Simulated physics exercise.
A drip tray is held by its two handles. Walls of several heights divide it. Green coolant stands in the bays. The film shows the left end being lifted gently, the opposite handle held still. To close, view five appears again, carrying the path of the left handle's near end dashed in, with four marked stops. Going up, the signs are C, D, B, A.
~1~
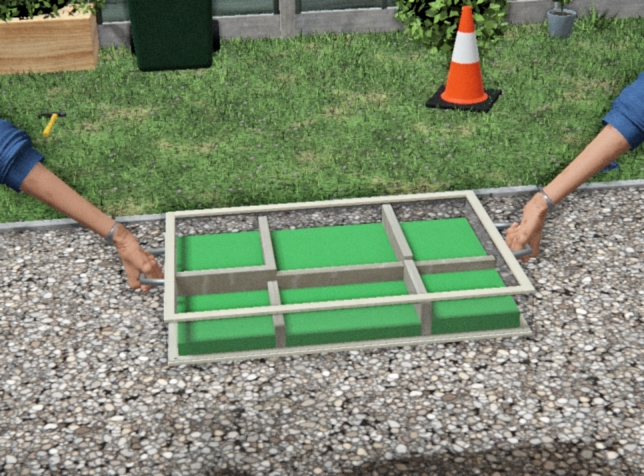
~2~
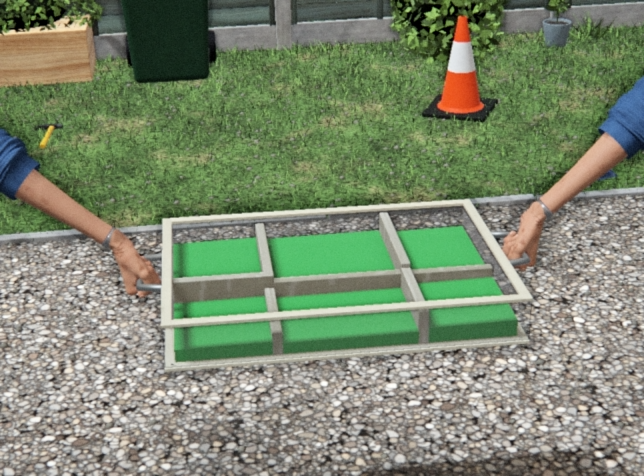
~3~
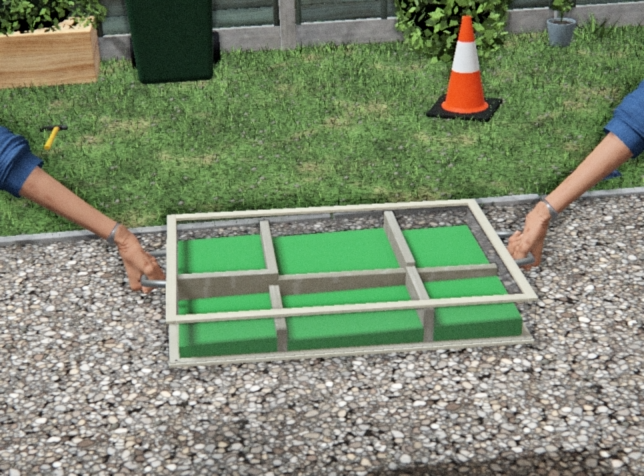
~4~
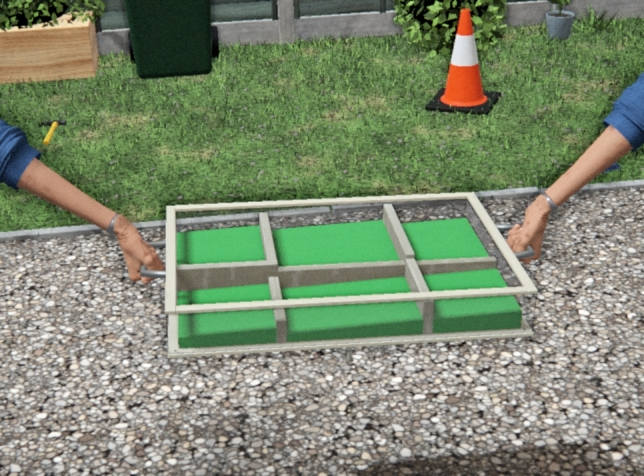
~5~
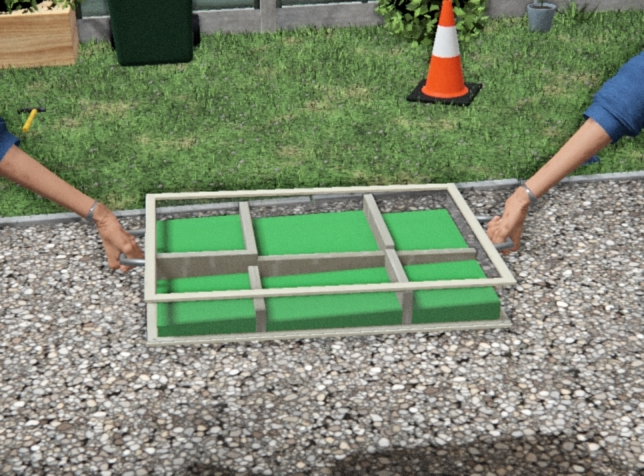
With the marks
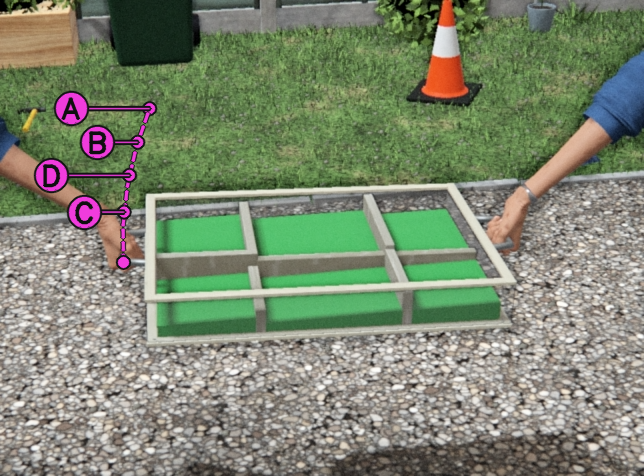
Two hands holding a divided tray of green liquid by its ends above gravel, barely moving it as the view shifts slightly.
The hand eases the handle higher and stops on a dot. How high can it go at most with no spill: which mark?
B is the one.
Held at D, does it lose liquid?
No, not at all.
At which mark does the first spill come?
A.
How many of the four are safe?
Three of the four.
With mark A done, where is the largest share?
That is the back right bay.
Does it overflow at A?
Yes, it does.
On the marked copy, A at (149, 108); B at (137, 142); C at (124, 212); D at (129, 175).
With A, about 10 % goes over the rim.
With B, nothing spills; the back right bay holds the most.
With C, nothing spills; the back middle bay holds the most.
With D, nothing spills; the back middle bay holds the most.
